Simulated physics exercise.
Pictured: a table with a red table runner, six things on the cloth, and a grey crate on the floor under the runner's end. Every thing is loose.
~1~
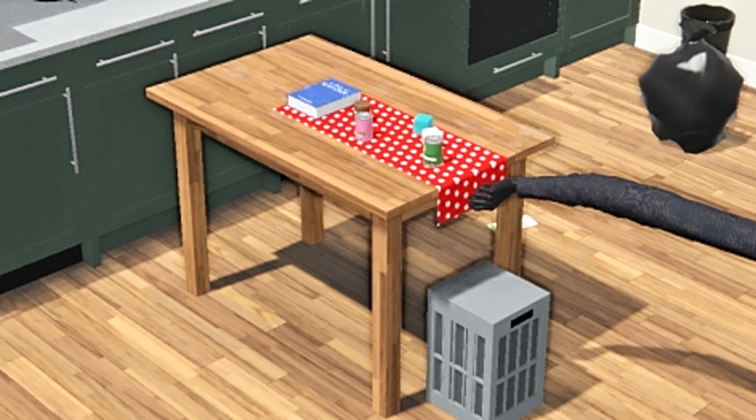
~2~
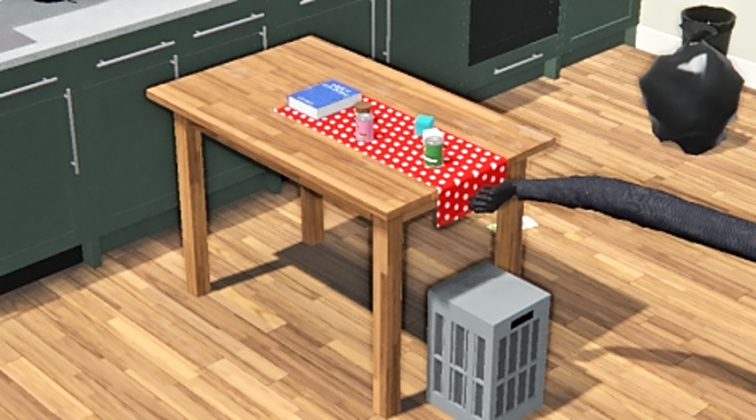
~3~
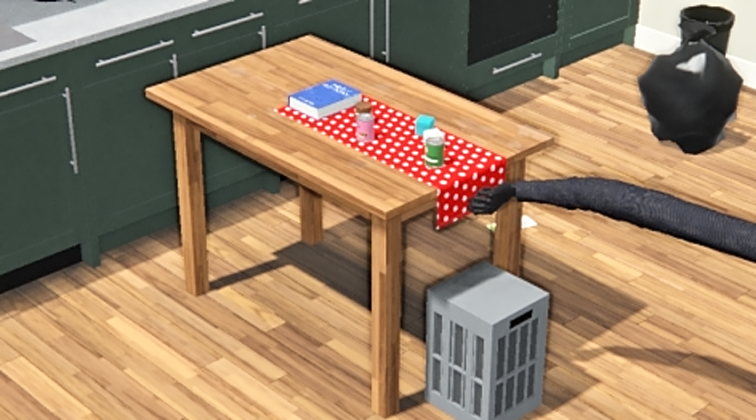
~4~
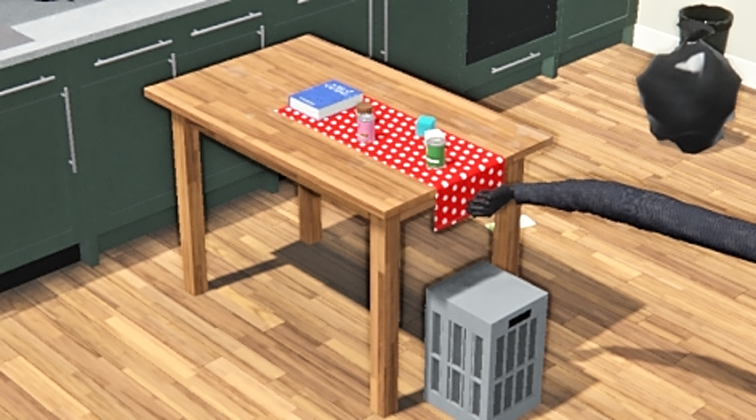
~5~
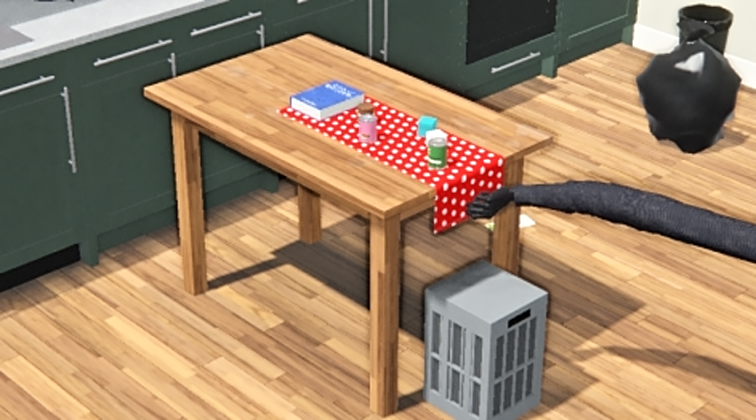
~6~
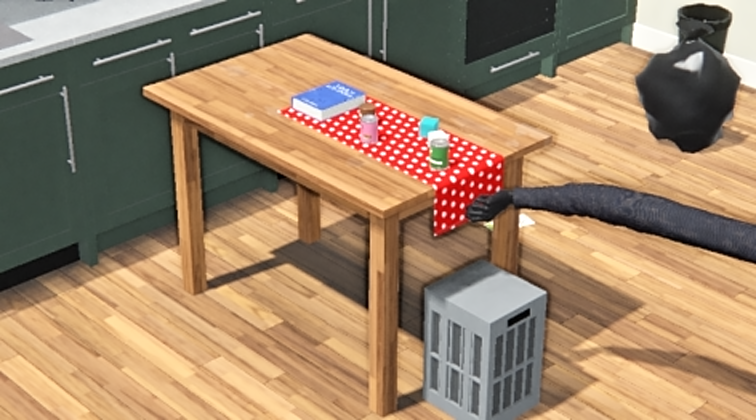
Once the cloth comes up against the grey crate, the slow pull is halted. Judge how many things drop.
It sends two things down.
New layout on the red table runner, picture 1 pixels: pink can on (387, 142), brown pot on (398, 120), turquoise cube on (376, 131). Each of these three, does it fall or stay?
The pink can stays put, the brown pot stays put, the turquoise cube stays put.
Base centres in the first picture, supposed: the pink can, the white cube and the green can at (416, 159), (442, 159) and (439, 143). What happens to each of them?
The pink can is off the top, the white cube is off the top and the green can is off the top.
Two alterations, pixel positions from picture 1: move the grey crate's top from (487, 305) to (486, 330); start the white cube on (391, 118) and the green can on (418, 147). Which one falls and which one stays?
Observed: White cube remains seated; green can departs.
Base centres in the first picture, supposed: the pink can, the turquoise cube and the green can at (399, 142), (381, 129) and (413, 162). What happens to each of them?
The pink can ends up still aboard, the turquoise cube ends up still aboard, the green can ends up knocked off.
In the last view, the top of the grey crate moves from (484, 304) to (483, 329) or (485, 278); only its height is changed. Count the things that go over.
Then 3 and 1.
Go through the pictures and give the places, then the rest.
In the first frame, hem (438, 226); green can (433, 139); white cube (433, 131); turquoise cube (423, 118); pink can (364, 116); brown pot (362, 104); top of the crate (487, 305).
In the second frame, hem (437, 227); green can (434, 140).
In the third frame, hem (437, 229); white cube (434, 133).
In the fourth frame, hem (435, 231); turquoise cube (426, 120); top of the crate (485, 305).
In the fifth frame, hem (435, 233); pink can (368, 118).
In the sixth frame, hem (434, 236); green can (440, 142); white cube (438, 135); turquoise cube (429, 121); pink can (370, 119); brown pot (368, 106).
Soon after, hem near (469, 238); all still up.
Then, hem near (468, 267); green can gone.
Further on, hem on the crate; green can and white cube gone.
At rest, hem on the crate; green can and white cube gone. Over the edge go two.
